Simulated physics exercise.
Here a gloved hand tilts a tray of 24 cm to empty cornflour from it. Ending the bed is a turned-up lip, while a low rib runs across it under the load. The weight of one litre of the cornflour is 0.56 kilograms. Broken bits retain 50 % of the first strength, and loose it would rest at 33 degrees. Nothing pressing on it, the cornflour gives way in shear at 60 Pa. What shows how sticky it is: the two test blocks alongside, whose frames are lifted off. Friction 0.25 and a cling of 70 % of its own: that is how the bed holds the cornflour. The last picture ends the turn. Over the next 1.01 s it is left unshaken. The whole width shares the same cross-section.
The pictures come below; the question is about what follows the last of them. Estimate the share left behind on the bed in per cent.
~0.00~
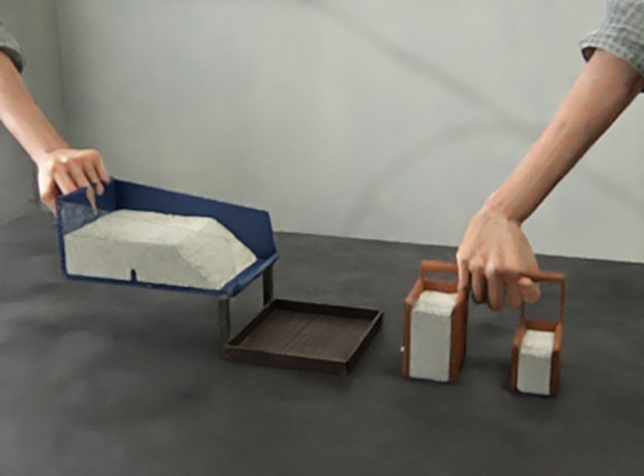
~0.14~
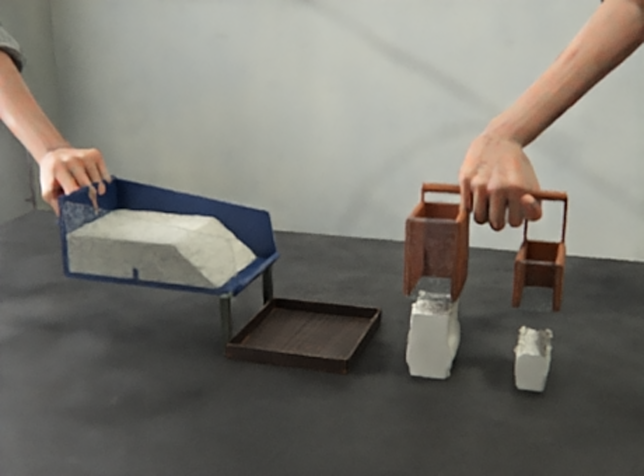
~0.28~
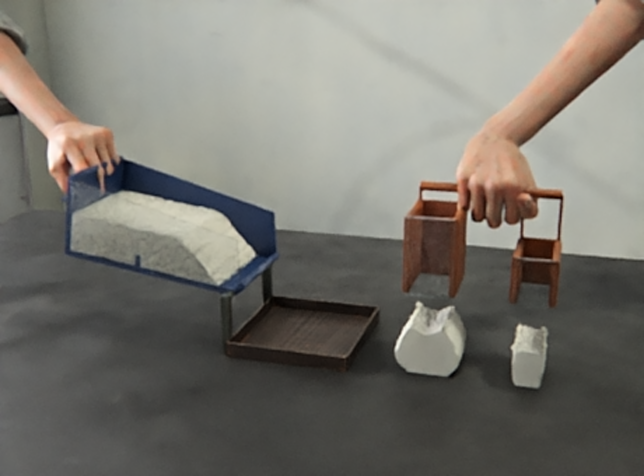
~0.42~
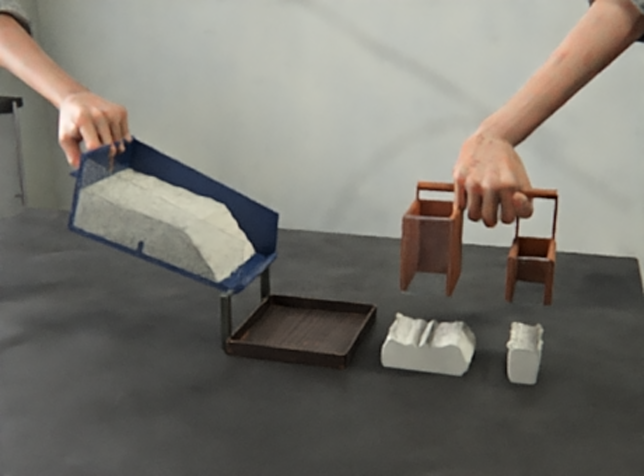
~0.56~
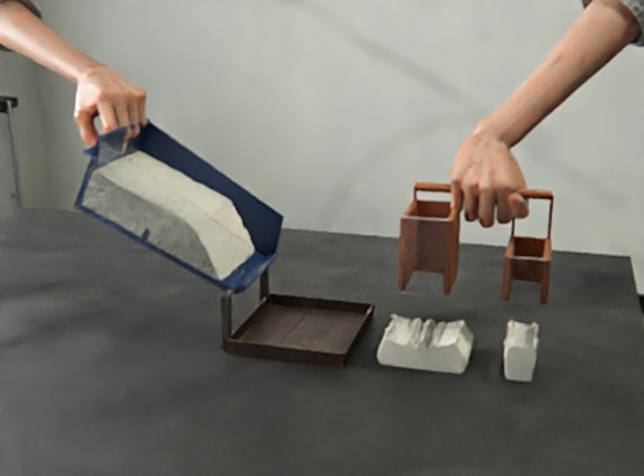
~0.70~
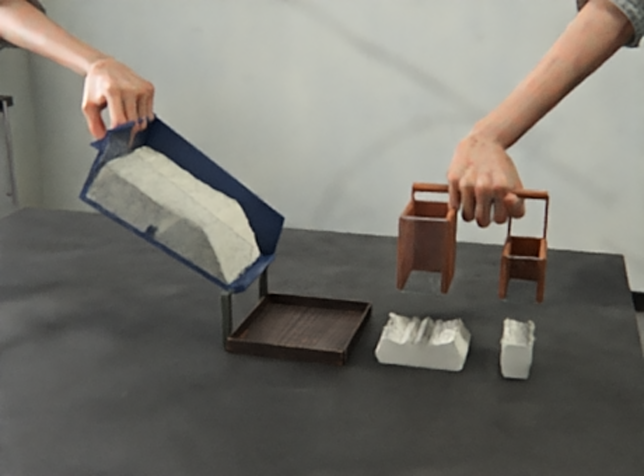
About 85 %.
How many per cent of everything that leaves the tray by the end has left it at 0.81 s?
Share so far: Roughly 0 percent.
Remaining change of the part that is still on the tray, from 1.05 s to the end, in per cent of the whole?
It changes by about 10 percent of the whole.
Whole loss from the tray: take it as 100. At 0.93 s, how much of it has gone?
It comes to about 20 percent.
After 0.81 s, the tilt is 28 degrees and 100 % is on the bed.
After 0.93 s, the tilt is 28 degrees and 98 % is on the bed.
After 1.05 s, the tilt is 28 degrees and 95 % is on the bed.
After 1.18 s, the tilt is 28 degrees and 93 % is on the bed.
After 1.68 s, the tilt is 28 degrees and 85 % is on the bed.
